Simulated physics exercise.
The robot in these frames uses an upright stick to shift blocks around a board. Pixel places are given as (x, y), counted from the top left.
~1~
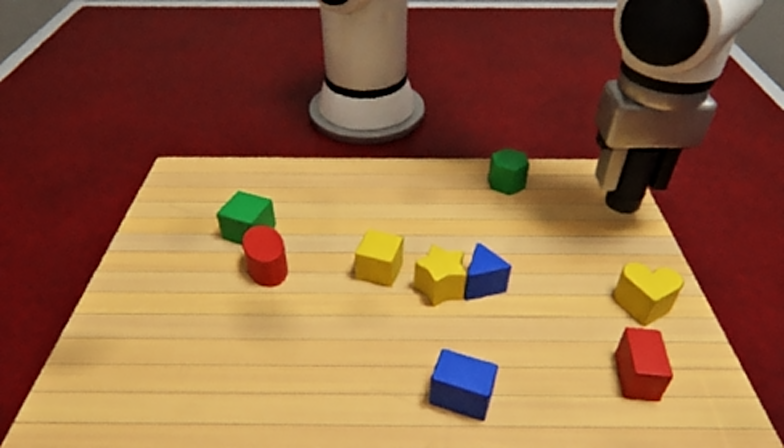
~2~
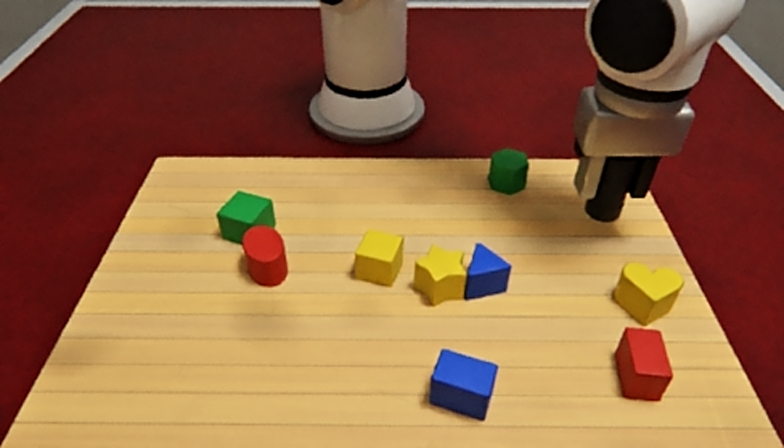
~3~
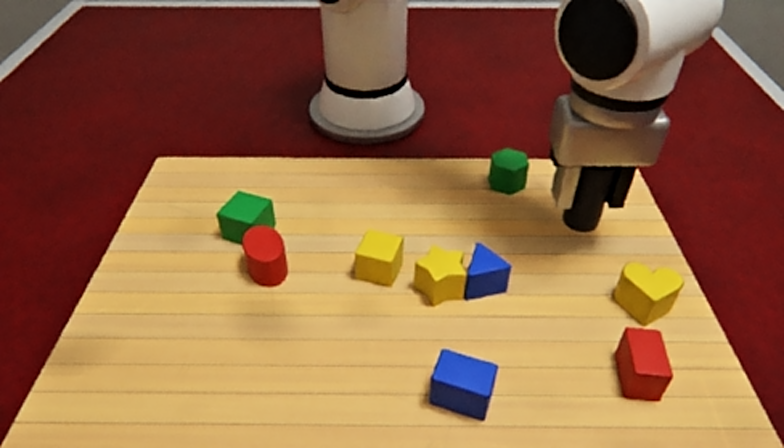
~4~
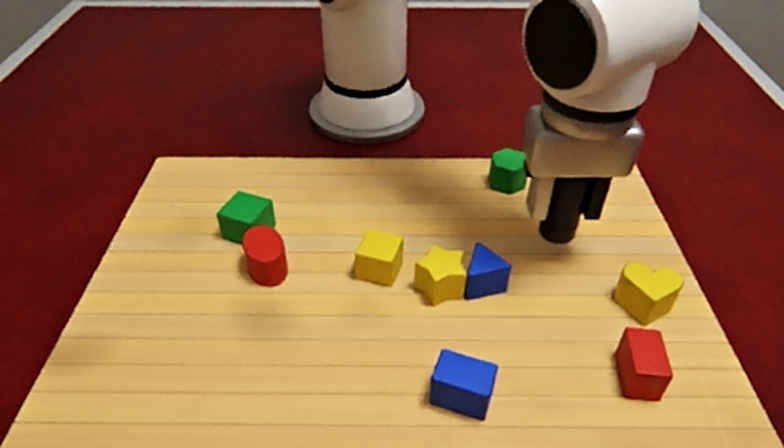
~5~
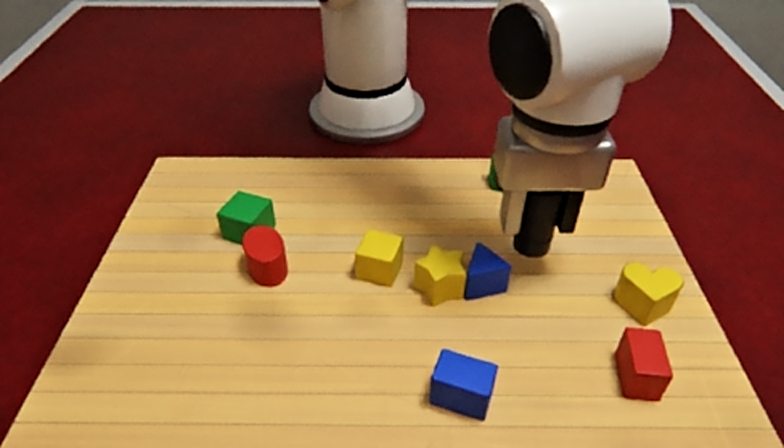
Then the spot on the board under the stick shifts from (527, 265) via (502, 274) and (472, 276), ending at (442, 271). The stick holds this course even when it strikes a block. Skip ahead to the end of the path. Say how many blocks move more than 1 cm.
By the end of the path, two blocks have moved more than about a centimetre.
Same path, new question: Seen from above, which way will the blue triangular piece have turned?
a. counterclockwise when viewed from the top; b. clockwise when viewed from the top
a
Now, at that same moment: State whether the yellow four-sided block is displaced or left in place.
The answer is that it remains undisturbed.
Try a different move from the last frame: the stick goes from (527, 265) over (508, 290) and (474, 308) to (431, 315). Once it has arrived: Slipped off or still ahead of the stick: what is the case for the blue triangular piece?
I think it holds its spot in front.
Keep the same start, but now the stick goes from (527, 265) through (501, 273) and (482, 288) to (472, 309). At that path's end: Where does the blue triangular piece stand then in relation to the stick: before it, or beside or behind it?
I think it holds its spot in front.
On the path given first. Halfway along, stick at (490, 257); yellow star at (434, 264), turned 15° clockwise; blue triangular piece at (471, 270).
At the end, stick at (443, 251); yellow four-sided block unmoved; yellow star at (411, 266), turned 15° anticlockwise; blue triangular piece at (457, 276), turned 25° anticlockwise.
